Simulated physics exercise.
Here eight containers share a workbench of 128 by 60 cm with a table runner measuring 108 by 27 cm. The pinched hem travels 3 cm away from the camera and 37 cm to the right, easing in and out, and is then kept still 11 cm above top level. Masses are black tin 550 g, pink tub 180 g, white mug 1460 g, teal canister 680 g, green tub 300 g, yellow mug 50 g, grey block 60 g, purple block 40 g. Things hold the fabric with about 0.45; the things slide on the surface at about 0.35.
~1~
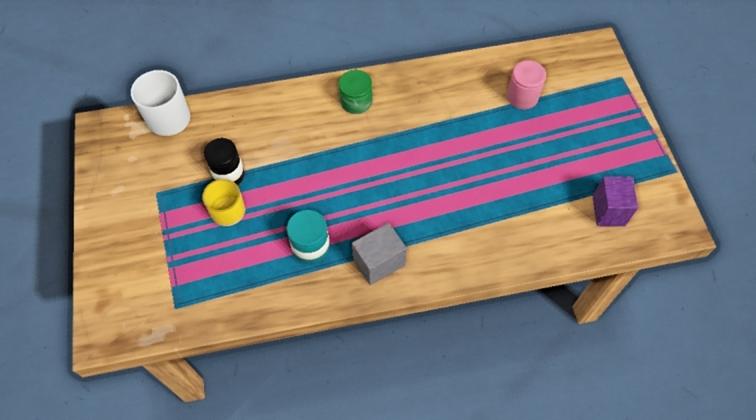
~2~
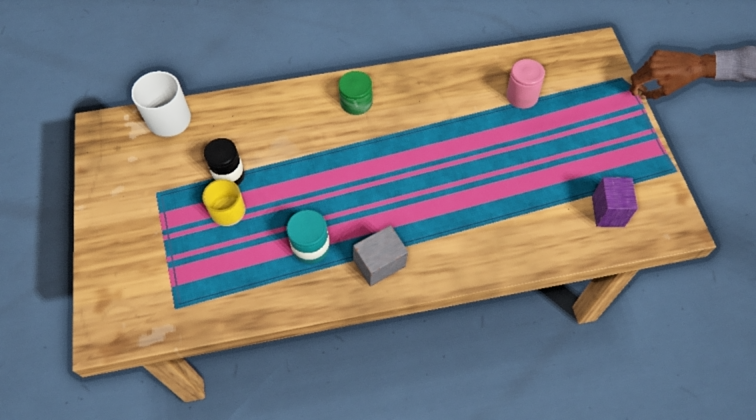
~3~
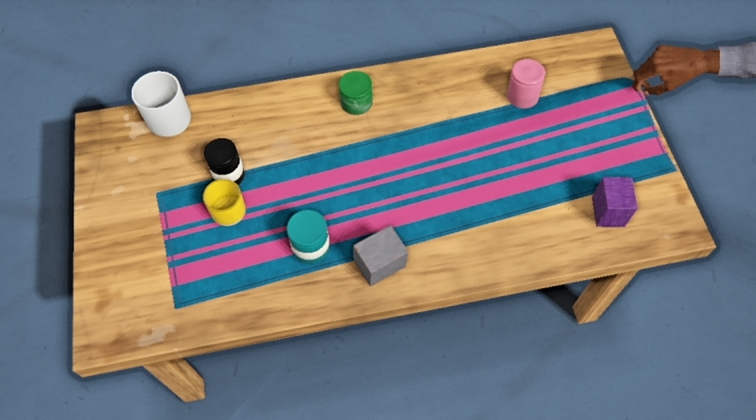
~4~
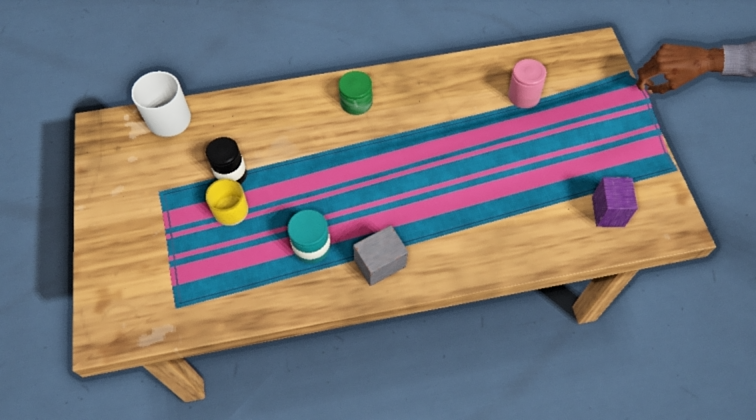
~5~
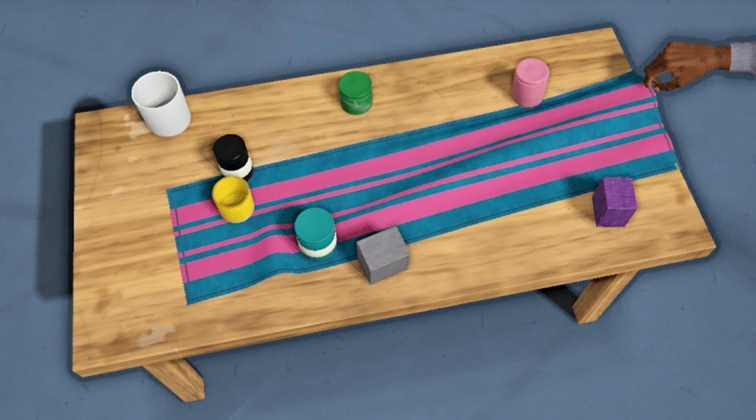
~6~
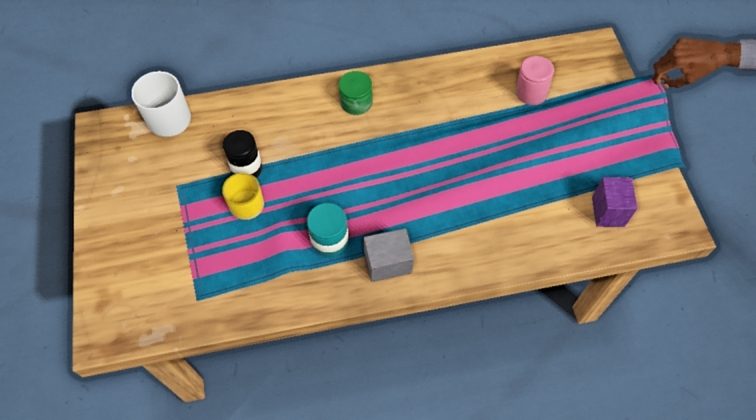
To begin with, a striped runner lies on a wooden table among mugs, tubs and blocks. A hand reaches in from the right and pinches the runner's far right corner. It draws the cloth slightly rightward, wrinkling it, and the black, yellow and teal containers, the pink tub and the grey block shift a little along too.
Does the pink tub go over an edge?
Verdict: The pink tub stays on.
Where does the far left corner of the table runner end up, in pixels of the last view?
At about (325, 134).
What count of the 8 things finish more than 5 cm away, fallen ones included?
I count 5.
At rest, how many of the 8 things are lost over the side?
I count 0.
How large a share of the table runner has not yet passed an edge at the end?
About 65 per cent.
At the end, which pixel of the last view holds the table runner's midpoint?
Around (578, 124).
Next, 90 % of the table runner is still over the top; pink tub 6 cm off its start, teal canister 14 cm off its start, yellow mug 14 cm off its start.
Then, 80 % of the table runner is still over the top; pink tub 6 cm off its start, teal canister 26 cm off its start, yellow mug 24 cm off its start.
After that, 70 % of the table runner is still over the top; pink tub 6 cm off its start at (551, 66), teal canister 36 cm off its start at (477, 165), yellow mug 34 cm off its start at (377, 138).
Later, 65 % of the table runner is still over the top; pink tub 6 cm off its start, teal canister 39 cm off its start, yellow mug 37 cm off its start.
At the end, 65 % of the table runner is still over the top; pink tub 6 cm off its start at (551, 66), teal canister 40 cm off its start at (493, 159), yellow mug 38 cm off its start at (398, 133), black tin 29 cm off its start at (350, 100).
